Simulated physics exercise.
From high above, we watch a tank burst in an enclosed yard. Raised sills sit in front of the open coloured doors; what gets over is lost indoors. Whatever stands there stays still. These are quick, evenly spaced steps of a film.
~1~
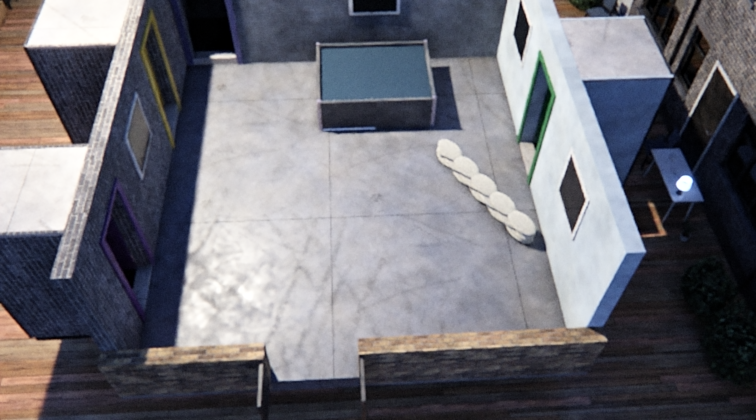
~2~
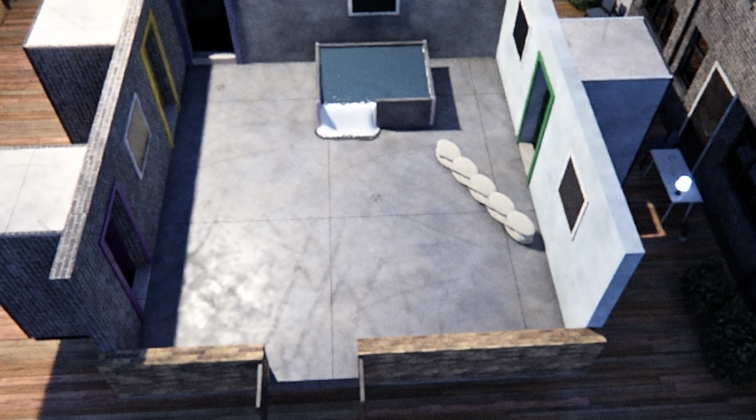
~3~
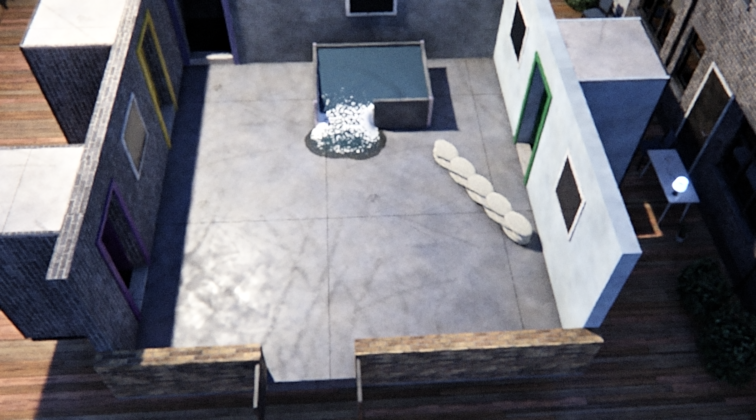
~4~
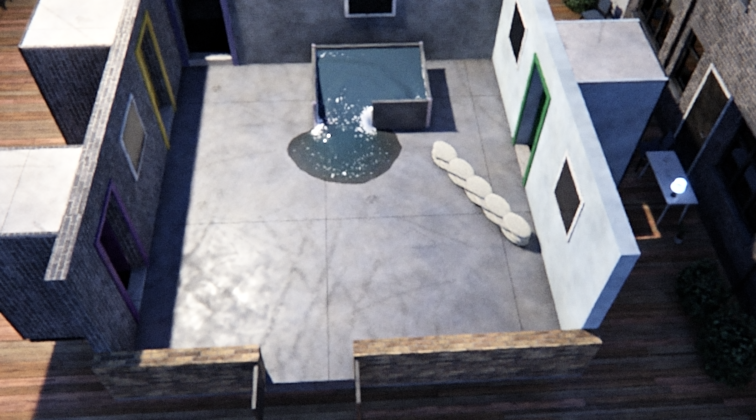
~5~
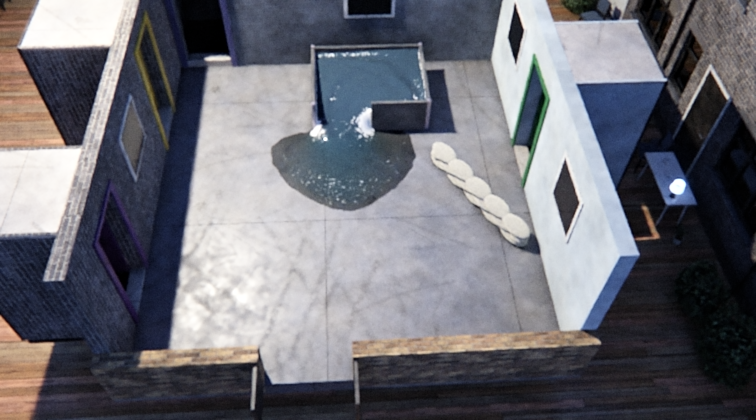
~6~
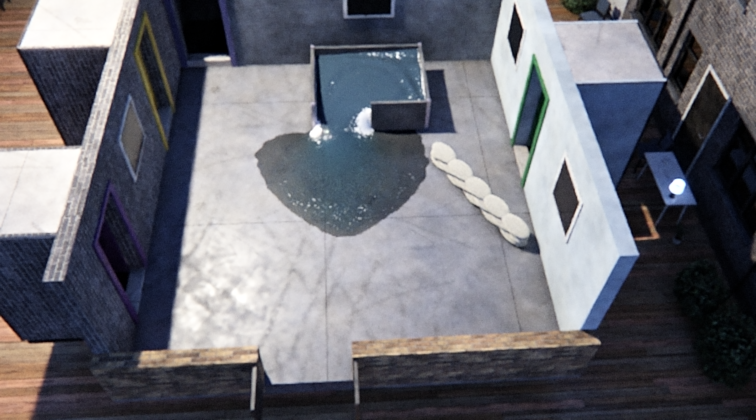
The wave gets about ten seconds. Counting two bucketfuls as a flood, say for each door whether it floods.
Door by door: Blue door - not flooded; purple door - flooded; green door - not flooded; yellow door - not flooded.
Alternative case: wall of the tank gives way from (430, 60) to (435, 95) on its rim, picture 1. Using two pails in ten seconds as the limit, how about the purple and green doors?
Purple door: Under the line; green door: Over the line.
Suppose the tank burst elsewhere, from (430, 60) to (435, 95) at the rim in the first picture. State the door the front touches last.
My pick: The door marked purple.
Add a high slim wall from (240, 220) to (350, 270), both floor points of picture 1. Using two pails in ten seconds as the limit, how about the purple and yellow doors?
Record - purple: Below the line; yellow: Below the line.
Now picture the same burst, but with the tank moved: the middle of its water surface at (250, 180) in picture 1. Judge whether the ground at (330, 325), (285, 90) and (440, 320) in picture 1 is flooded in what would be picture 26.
In order: Submerged, untouched, submerged.
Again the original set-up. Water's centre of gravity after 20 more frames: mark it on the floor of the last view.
Around pixel (349, 194) of the last picture.
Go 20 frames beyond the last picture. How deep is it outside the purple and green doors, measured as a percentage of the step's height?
I'd say around 200 and 0 in a hundred.
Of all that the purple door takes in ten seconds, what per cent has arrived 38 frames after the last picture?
I'd say some 75 per cent.
A moment on, water covers 30 % of the floor; the blue door not reached, the purple door not reached, the green door not reached, the yellow door not reached.
Next, water covers 55 % of the floor; the blue door not reached, the purple door not reached, the green door not reached, the yellow door not reached.
Then, water covers 60 % of the floor; the blue door not reached, the purple door under two buckets in, the green door not reached, the yellow door not reached.
Later, water covers 60 % of the floor; the blue door not reached, the purple door over two buckets in, the green door wet at the sill, nothing in, the yellow door not reached.
In the end, water covers 70 % of the floor; the blue door not reached, the purple door over two buckets in, the green door wet at the sill, nothing in, the yellow door wet at the sill, nothing in.
